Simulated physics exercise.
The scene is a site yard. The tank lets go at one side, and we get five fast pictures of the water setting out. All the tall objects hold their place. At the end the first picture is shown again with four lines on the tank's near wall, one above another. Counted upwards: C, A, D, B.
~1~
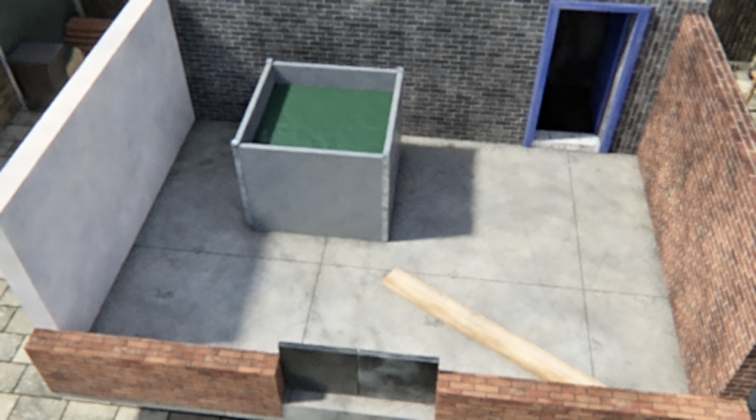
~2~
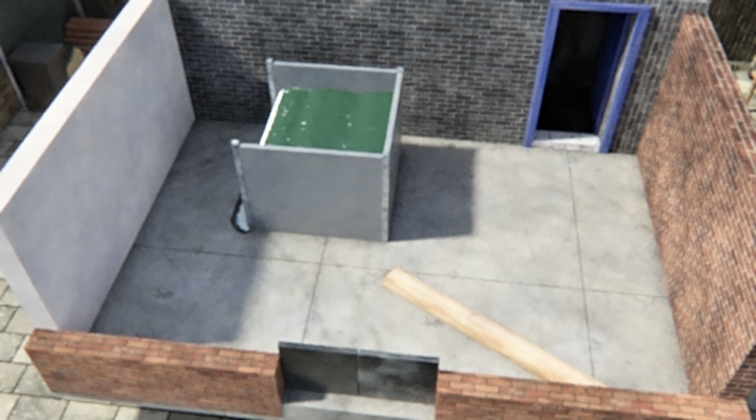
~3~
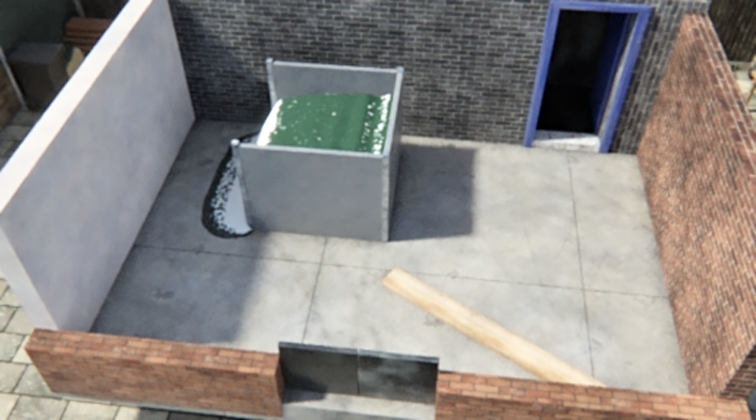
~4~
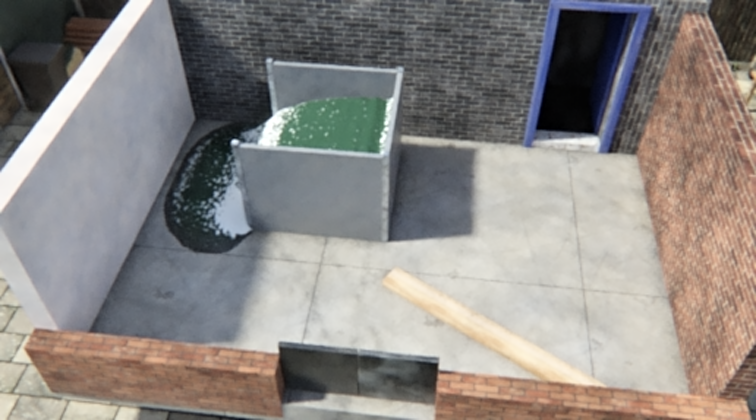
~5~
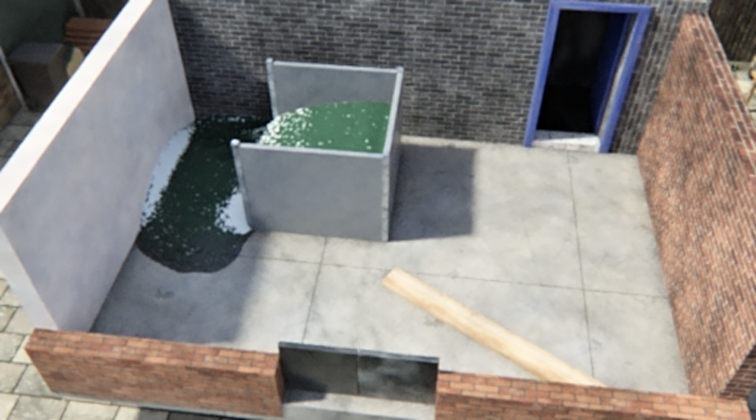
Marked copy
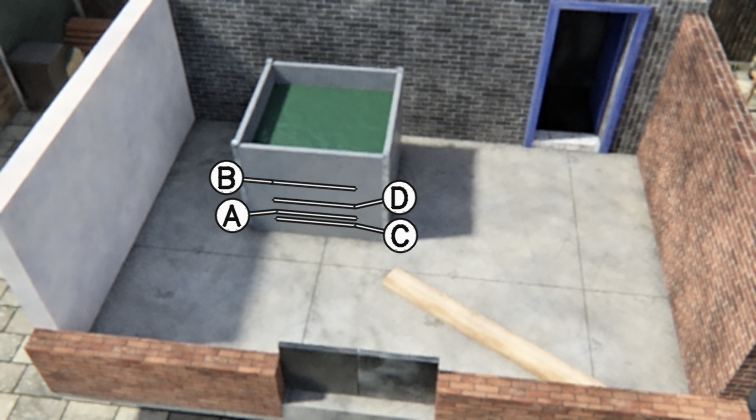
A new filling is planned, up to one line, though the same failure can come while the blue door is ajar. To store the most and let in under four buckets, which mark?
B will do.
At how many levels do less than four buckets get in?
All four.
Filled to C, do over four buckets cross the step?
No, not at all.
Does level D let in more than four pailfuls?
No.
In white, A at (315, 214); B at (313, 185); C at (316, 222); D at (314, 203); from the bottom up C, A, D, B.
With A, nothing gets over.
With B, a splash gets over, under a bucket.
With C, nothing gets over.
With D, nothing gets over.
